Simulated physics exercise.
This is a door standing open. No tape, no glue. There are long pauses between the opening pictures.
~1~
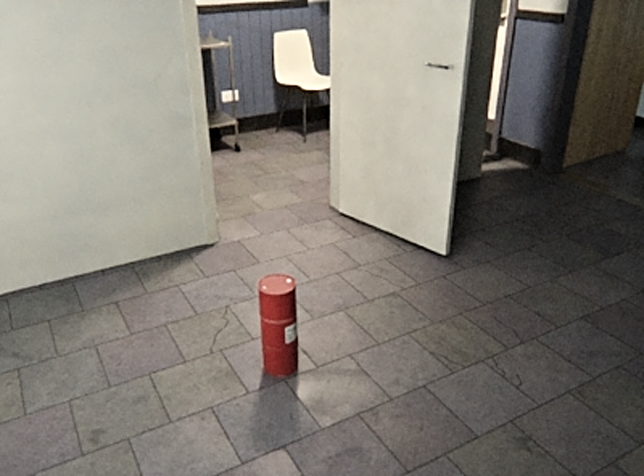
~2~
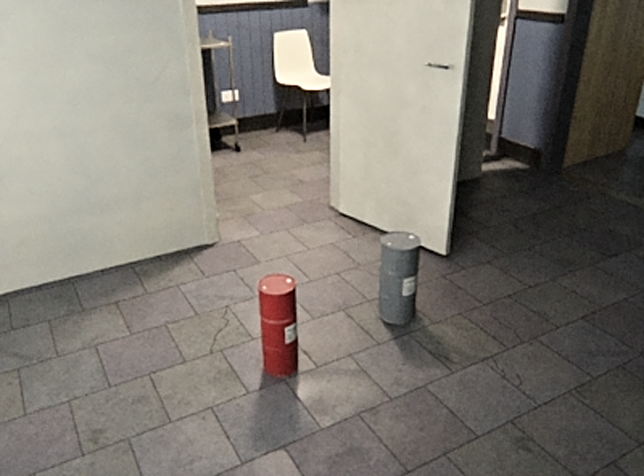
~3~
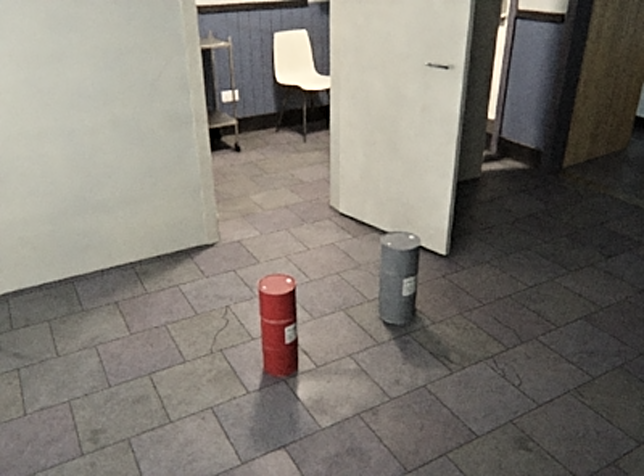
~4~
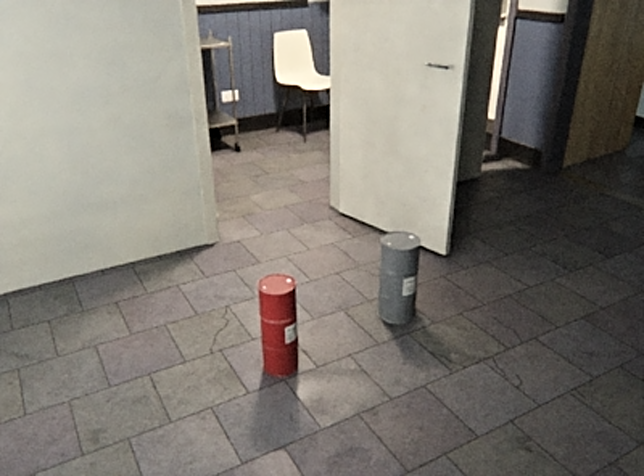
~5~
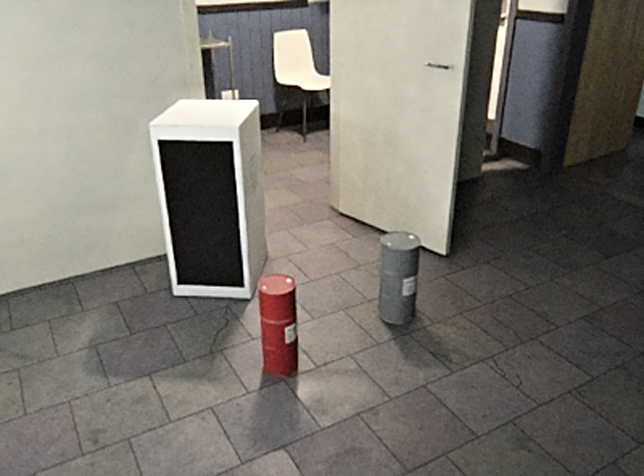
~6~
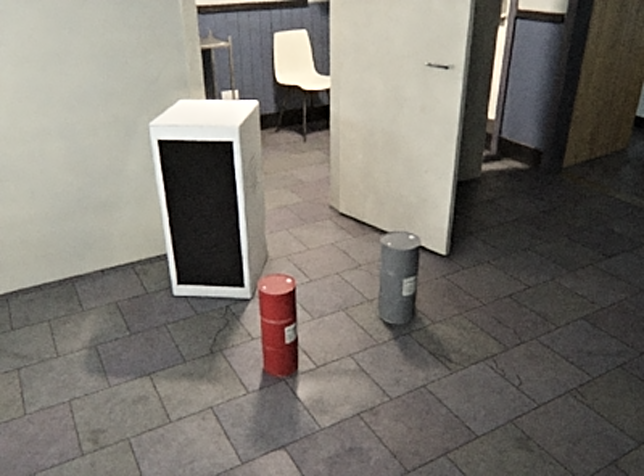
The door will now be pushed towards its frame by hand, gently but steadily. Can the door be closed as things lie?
Outcome: The door stops short.
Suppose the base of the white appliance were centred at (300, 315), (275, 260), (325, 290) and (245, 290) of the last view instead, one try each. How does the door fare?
First try: It reaches the frame; second try: It is blocked; third try: It is blocked; fourth try: It jams.
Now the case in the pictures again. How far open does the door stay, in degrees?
About 30°.
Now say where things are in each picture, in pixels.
The first picture shows door wide open and still; red canister (279, 326).
The second picture shows door wide open and still; red canister (279, 326); grey canister (398, 278).
The third picture shows door wide open and still; red canister (279, 326); grey canister (398, 278).
The fourth picture shows door wide open and still; red canister (279, 326); grey canister (398, 278).
The fifth picture shows door wide open and still; red canister (279, 326); grey canister (398, 278).
The sixth picture shows door wide open and still; white appliance (216, 199); red canister (279, 326).
Then, 0.70 s after the last picture, open by 88°.
Then, 1.20 s after the last picture, open by 63°.
Then, 1.60 s after the last picture, open by 41°.
At rest, open by 29°; all 3 in place. Seen from the same camera at the end, white appliance near (215, 199).
